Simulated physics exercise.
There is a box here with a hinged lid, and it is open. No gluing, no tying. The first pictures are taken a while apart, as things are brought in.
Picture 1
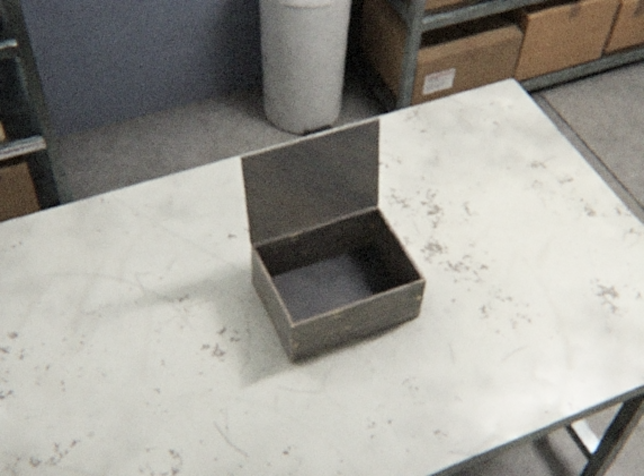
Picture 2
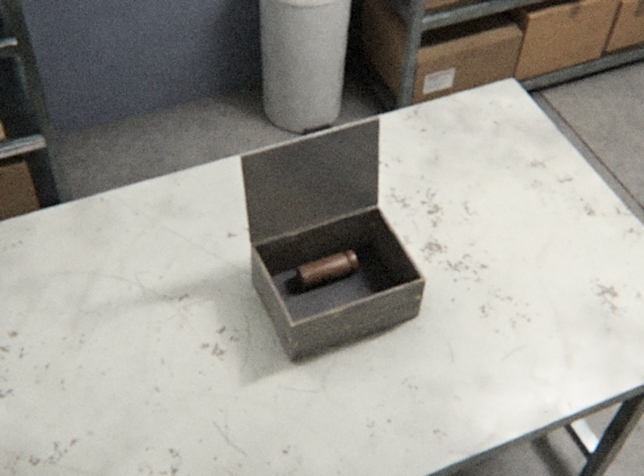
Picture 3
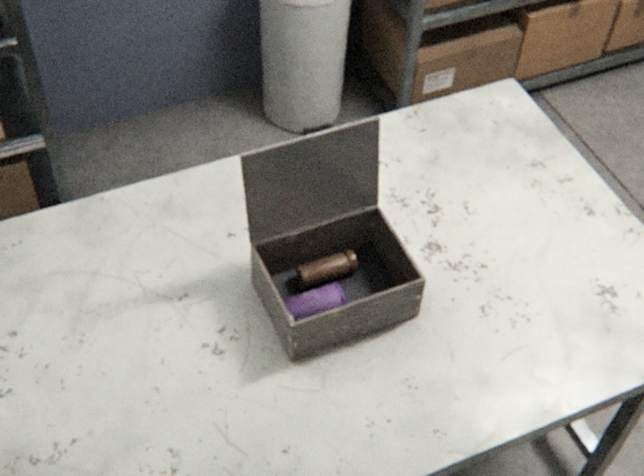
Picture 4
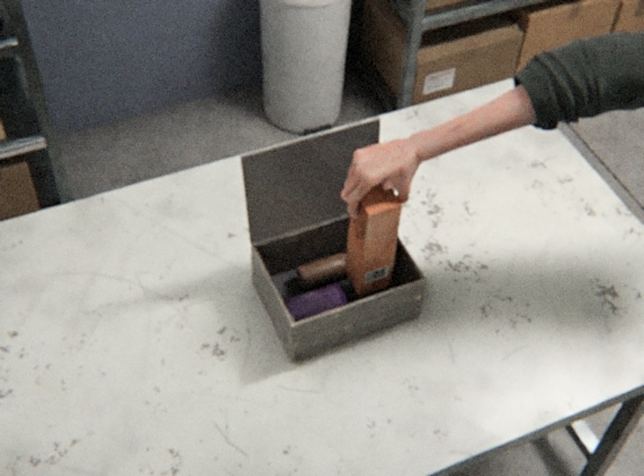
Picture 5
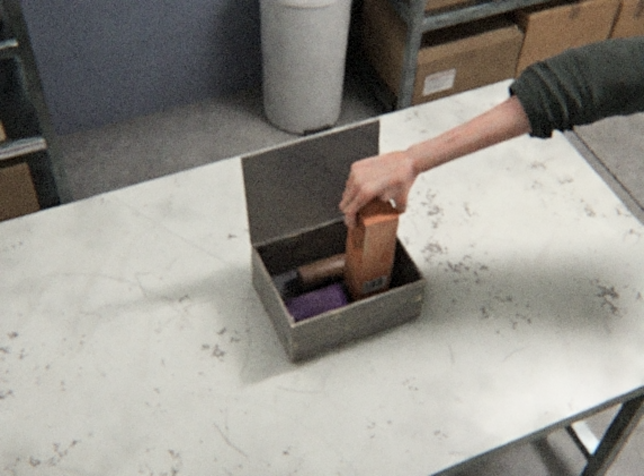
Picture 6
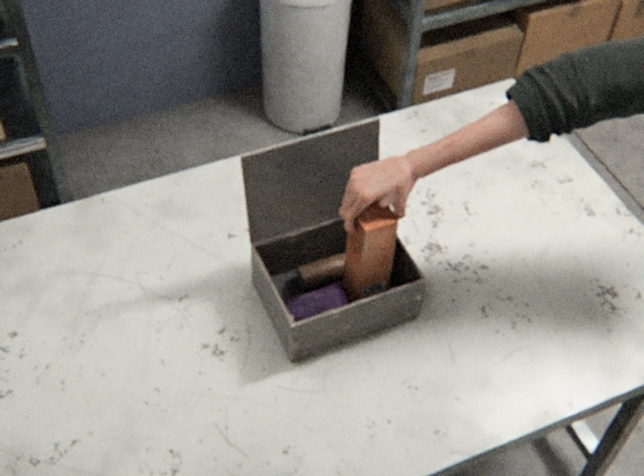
Hand lowering an orange carton upright into an open hinged box already holding a brown shaker and a purple object.
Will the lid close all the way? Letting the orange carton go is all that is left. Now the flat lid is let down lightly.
No, stays open.
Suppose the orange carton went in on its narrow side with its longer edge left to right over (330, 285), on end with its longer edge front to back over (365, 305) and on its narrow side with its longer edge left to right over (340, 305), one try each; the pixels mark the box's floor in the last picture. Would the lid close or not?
So: First shut tight, second open, third shut tight.
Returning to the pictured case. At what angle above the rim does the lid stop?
Measured angle - around 60°.
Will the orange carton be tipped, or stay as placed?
Once everything settles, it keeps its original angle.
Then, 1.10 s later than the last frame, lid starting down.
Then, 1.40 s later than the last frame, lid 74° above the rim.
Then, 1.60 s later than the last frame, lid 59° above the rim.
Then, 3.90 s later than the last frame, orange carton resting near (369, 255).
When it is over, lid 59° above the rim; all 3 as before. End places, in pixels of the last picture, orange carton near (369, 255).
